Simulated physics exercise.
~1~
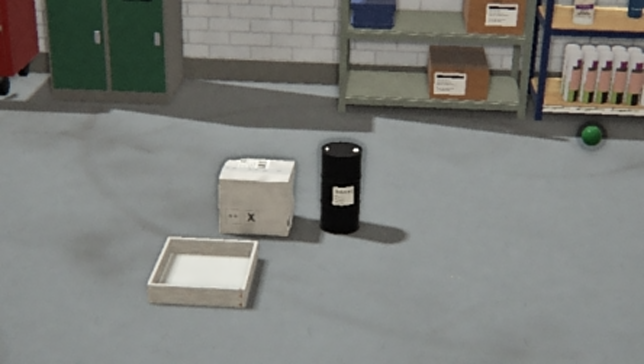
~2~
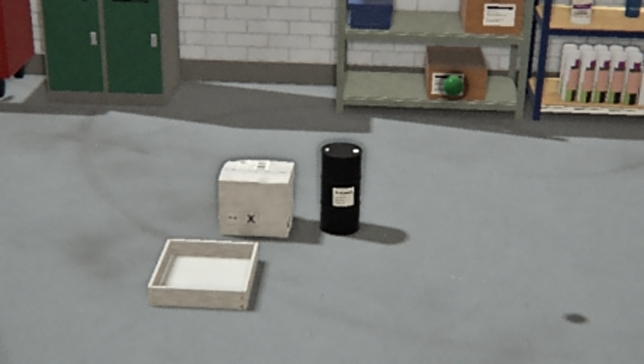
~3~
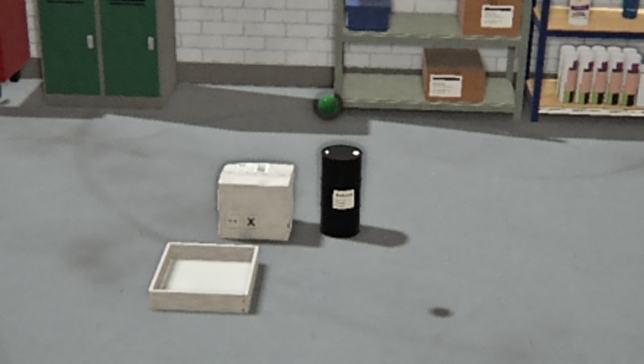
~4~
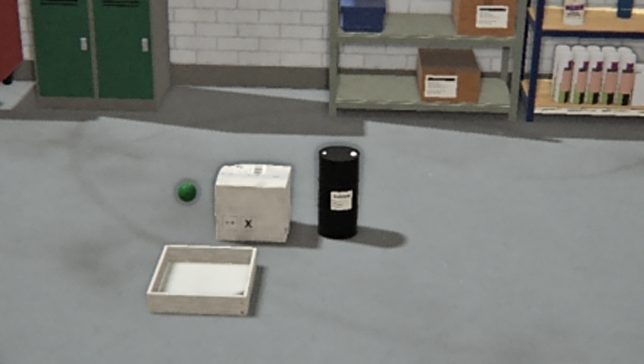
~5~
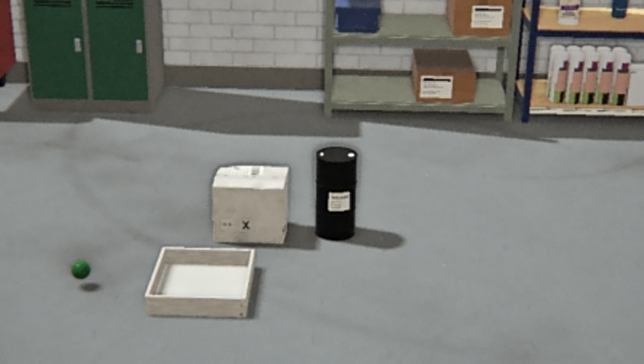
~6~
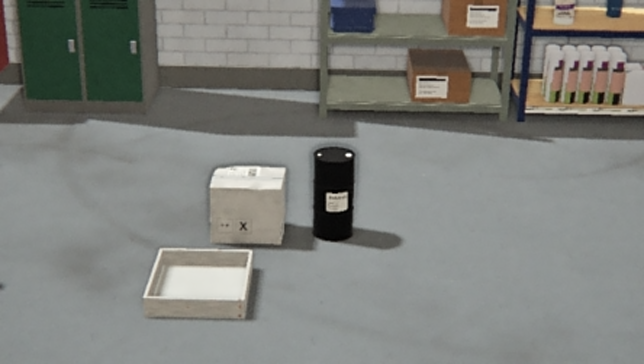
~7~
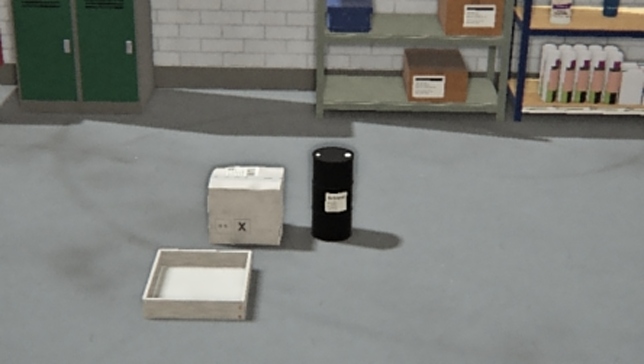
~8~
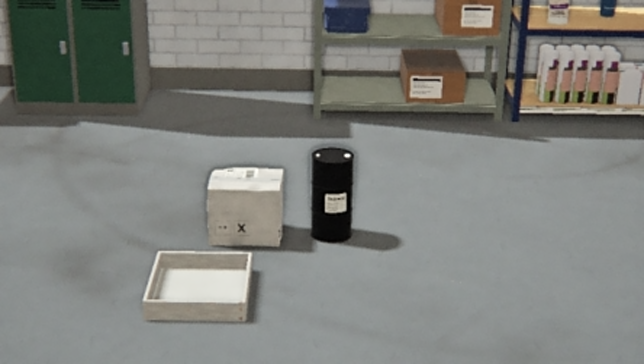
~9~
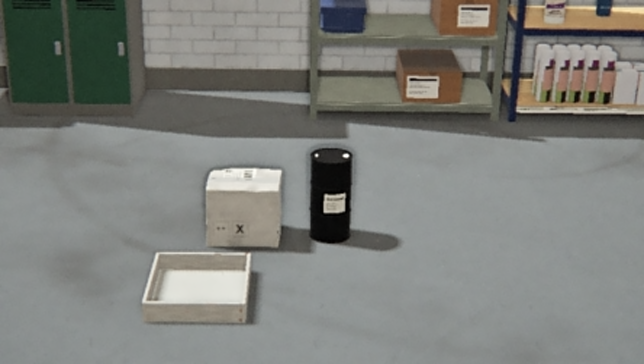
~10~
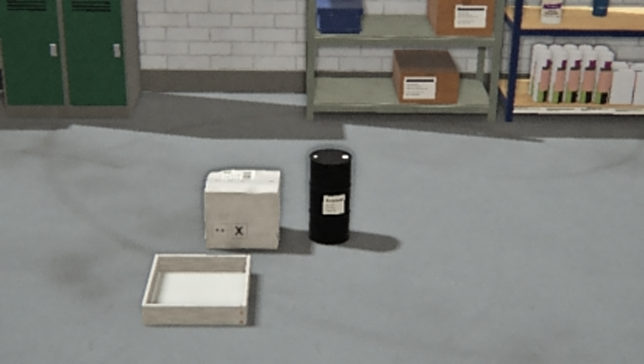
A black canister and a white parcel stood still on a grey floor behind an open, empty box while a green apple flew in from the right, passed behind them, dropped beyond the box and left view at the left, ending outside it.
